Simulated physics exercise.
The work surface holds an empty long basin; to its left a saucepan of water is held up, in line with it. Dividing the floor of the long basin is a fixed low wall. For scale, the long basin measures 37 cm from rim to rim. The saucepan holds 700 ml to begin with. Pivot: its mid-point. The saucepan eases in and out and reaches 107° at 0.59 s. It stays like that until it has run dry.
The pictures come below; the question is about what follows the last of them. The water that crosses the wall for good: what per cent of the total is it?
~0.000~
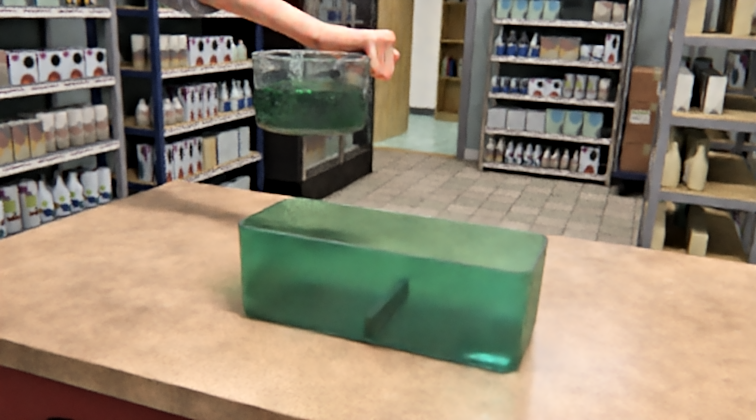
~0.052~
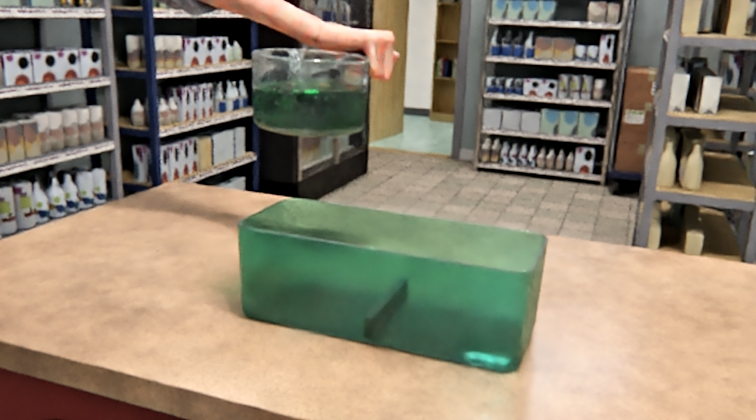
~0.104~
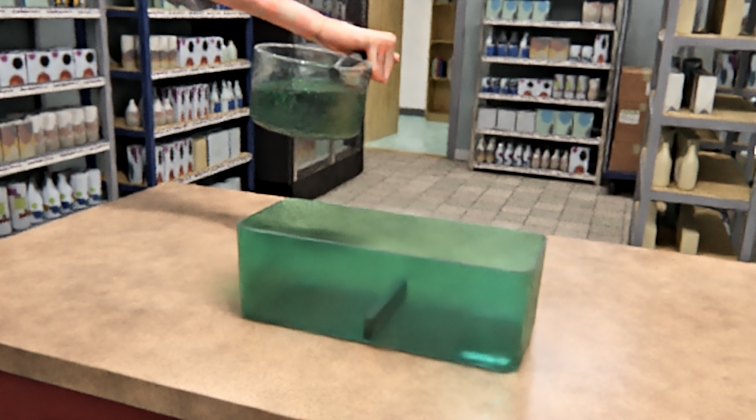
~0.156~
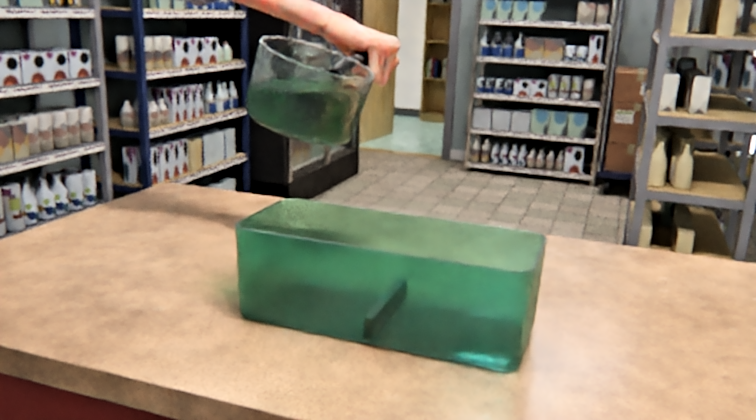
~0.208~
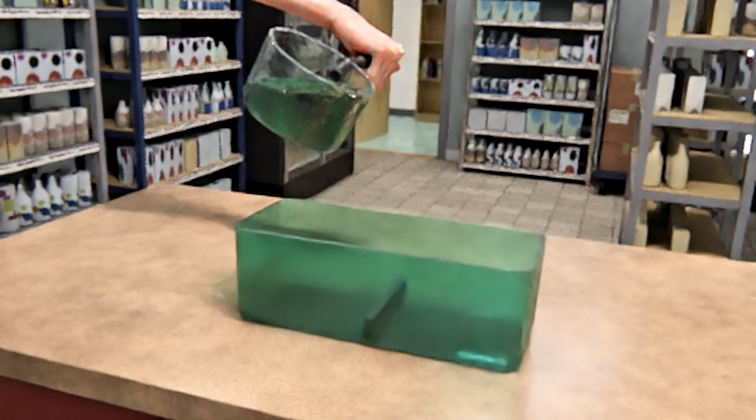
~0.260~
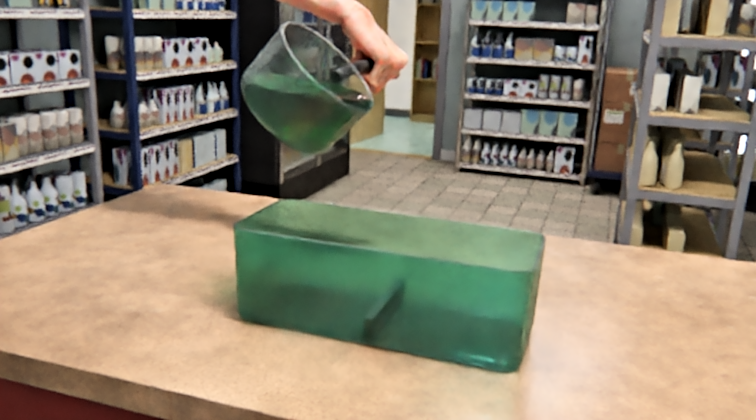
It is about 65 per cent of the total.
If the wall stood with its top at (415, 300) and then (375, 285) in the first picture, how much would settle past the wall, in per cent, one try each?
15 then 90 %.
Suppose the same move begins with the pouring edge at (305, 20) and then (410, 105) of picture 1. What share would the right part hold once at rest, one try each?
The first try gives around 20 percent, the second around 85 percent.
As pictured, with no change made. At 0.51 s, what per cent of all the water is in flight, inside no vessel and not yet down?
About 48 per cent.
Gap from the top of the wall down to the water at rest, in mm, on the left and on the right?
Left about 22 mm, while the right is about 12 mm.
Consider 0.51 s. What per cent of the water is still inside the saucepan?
Close to 32 in a hundred.
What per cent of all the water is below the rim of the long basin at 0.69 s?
It works out near 82 per cent.
After 0.51 s the tilt is 102° and 32 per cent is still to pour, 1 is left of the wall and 18 right of it.
After 0.69 s the tilt is 107° and 8 per cent is still to pour, 22 is left of the wall and 59 right of it.
After 0.88 s the tilt is 107° and 1 per cent is still to pour, 32 is left of the wall and 63 right of it.
After 1.09 s the tilt is 107° and 0 per cent is still to pour, 33 is left of the wall and 65 right of it.
In the end 33 per cent lies left of the wall, 65 right of it and 1 outside.
